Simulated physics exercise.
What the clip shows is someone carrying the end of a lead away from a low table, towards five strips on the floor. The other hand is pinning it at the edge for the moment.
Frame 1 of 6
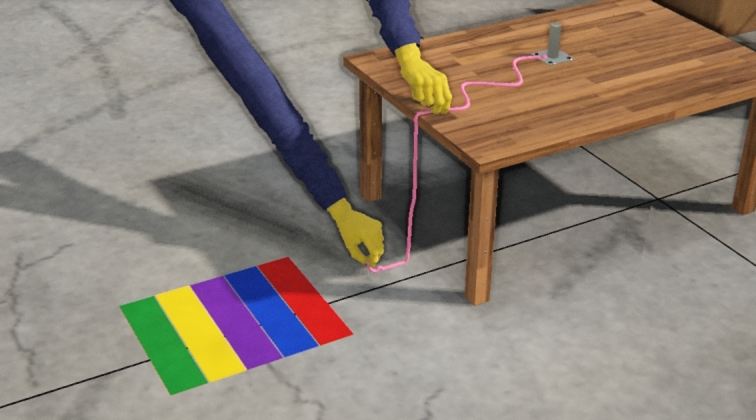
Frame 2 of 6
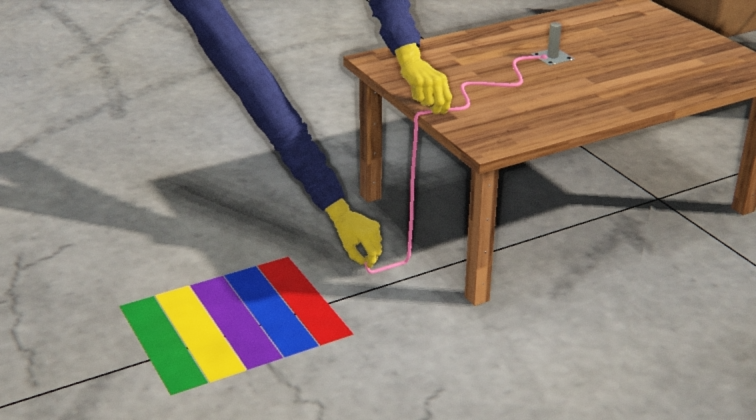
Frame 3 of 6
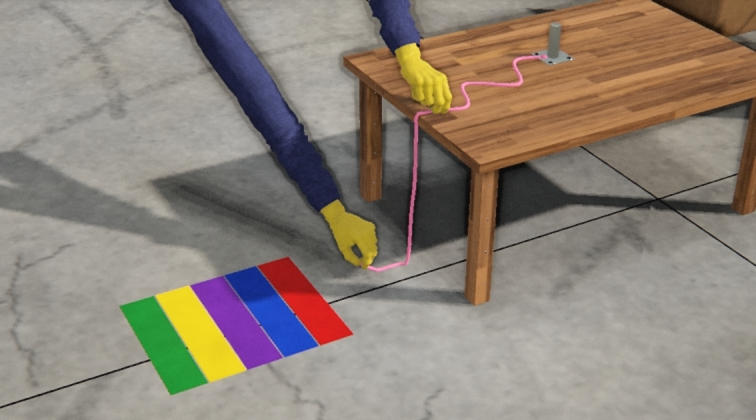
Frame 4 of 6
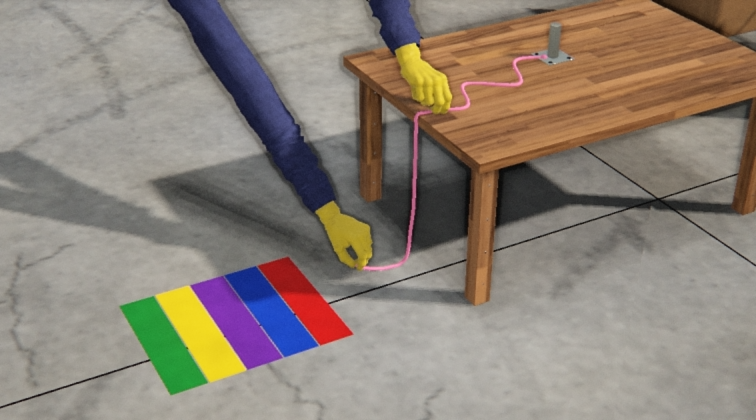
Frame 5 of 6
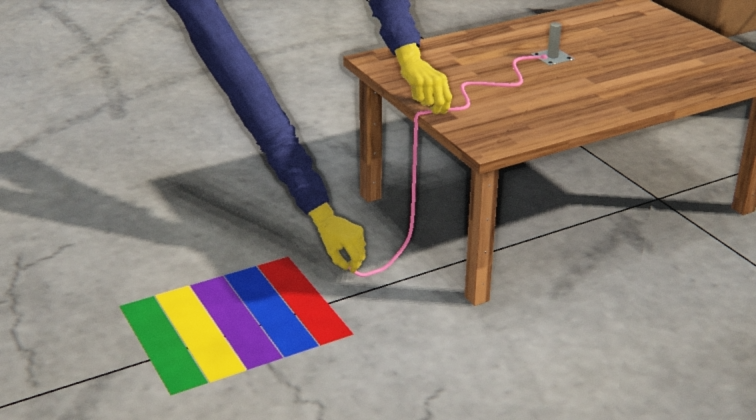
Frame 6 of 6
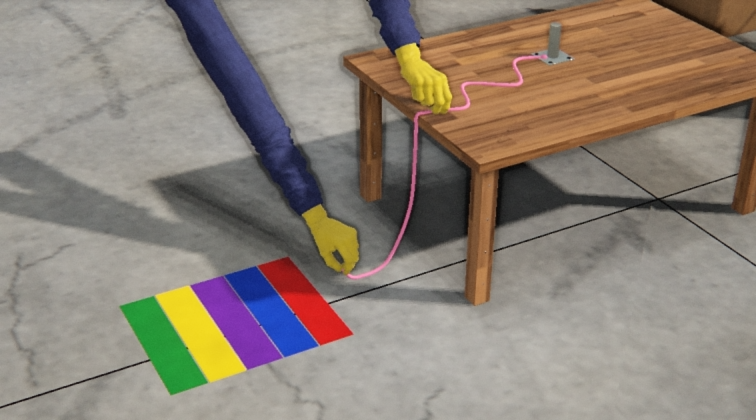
At first, one yellow-gloved hand pins a pink cord at the edge of a wooden table while the other holds its end low near five coloured strips. The lower hand then moves slightly left towards the red strip, and the hanging cord's sharp bend opens into a smooth, slanting curve.
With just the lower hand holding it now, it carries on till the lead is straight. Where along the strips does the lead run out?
Over the yellow strip.
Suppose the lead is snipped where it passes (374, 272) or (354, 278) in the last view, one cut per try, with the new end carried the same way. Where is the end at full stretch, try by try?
In order, about (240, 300) and about (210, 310).
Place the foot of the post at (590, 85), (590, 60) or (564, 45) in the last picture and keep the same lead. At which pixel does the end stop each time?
One per try, in order: (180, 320), (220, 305), (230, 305).
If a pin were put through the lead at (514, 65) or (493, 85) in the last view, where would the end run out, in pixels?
I'd put it around (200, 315) the first time and around (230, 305) the second.
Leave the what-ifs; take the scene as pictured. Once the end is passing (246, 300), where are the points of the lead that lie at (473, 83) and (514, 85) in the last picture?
They go to (449, 95) and to (478, 83).
A little later, end near (246, 299); over purple.
Next, end near (212, 310); over yellow.
When it is tight, end near (191, 316); over yellow. The end stops over the yellow strip.
